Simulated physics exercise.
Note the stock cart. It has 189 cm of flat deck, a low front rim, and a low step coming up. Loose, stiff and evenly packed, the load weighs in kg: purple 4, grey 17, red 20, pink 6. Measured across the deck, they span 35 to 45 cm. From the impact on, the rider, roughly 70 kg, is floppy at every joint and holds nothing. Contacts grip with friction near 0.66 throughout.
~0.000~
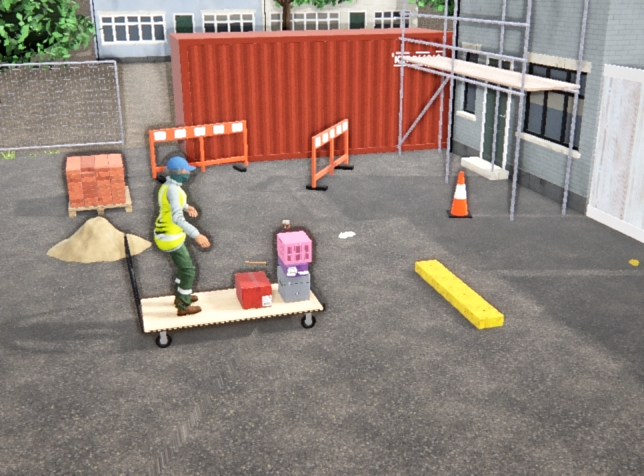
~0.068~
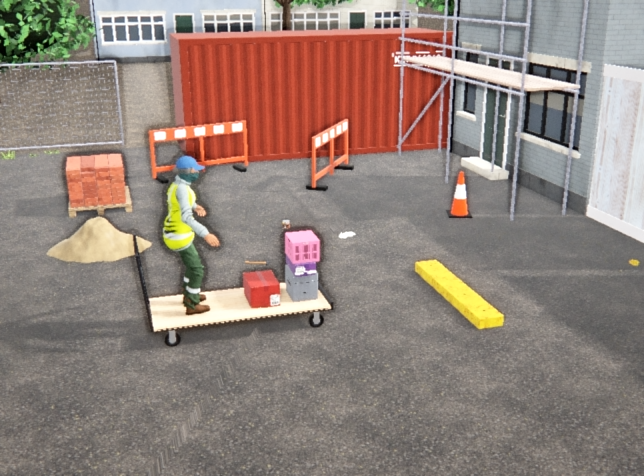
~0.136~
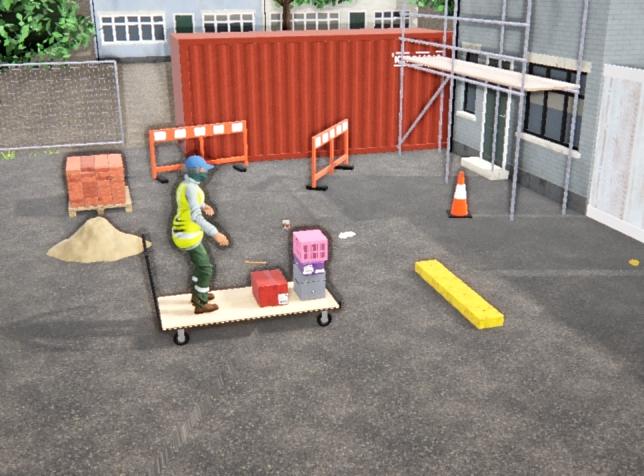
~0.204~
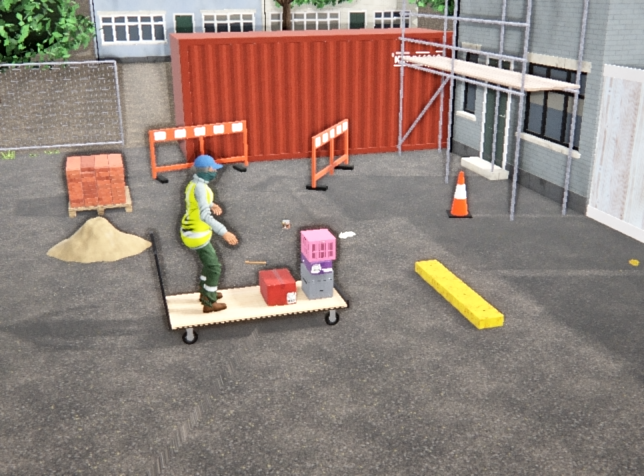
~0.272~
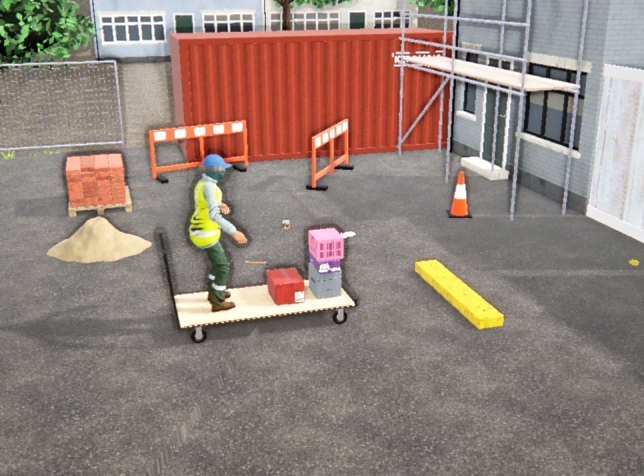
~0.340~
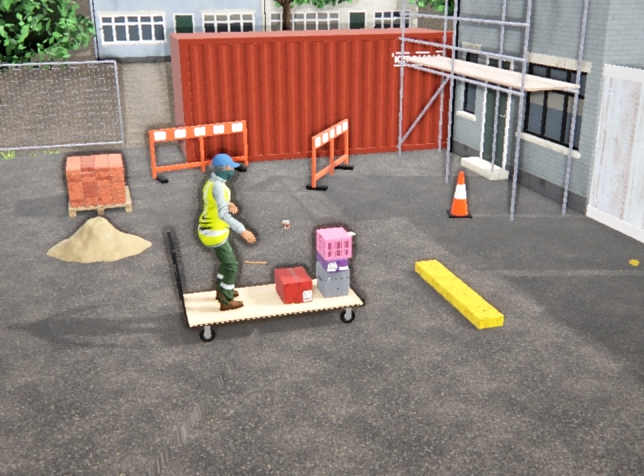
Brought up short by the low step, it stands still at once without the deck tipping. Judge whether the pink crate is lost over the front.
Lost over the front.
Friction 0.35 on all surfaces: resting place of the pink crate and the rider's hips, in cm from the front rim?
The pink item would end 40 cm past the front rim, and the hips 120 cm behind it.
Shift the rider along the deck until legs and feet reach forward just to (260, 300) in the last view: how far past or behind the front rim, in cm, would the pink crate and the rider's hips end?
Result: Pink 80 cm beyond the rim; hips 100 cm short of it.
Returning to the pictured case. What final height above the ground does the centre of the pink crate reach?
Near 10 cm above the ground.
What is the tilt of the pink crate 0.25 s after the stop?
Tilt: Around 20°.
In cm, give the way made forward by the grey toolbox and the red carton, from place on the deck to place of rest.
Approximate forward shift in cm: Grey near 5, red near 15.
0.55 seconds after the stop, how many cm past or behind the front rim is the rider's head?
Position: Approx. 50 cm behind the front rim.
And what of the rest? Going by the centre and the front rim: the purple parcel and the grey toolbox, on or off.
Purple off, grey on.
After 1.26 s the deck stops.
After 1.81 s the pink crate is 17 cm past the rim, tilted 80°, near (467, 243) in the last picture's view.
After 2.26 s the pink crate is 43 cm past the rim, tilted 180°, near (483, 284) in the last picture's view.
When all is still (3.0 s), past the rim, purple parcel and pink crate; behind it, grey toolbox, red carton and the rider's hips.
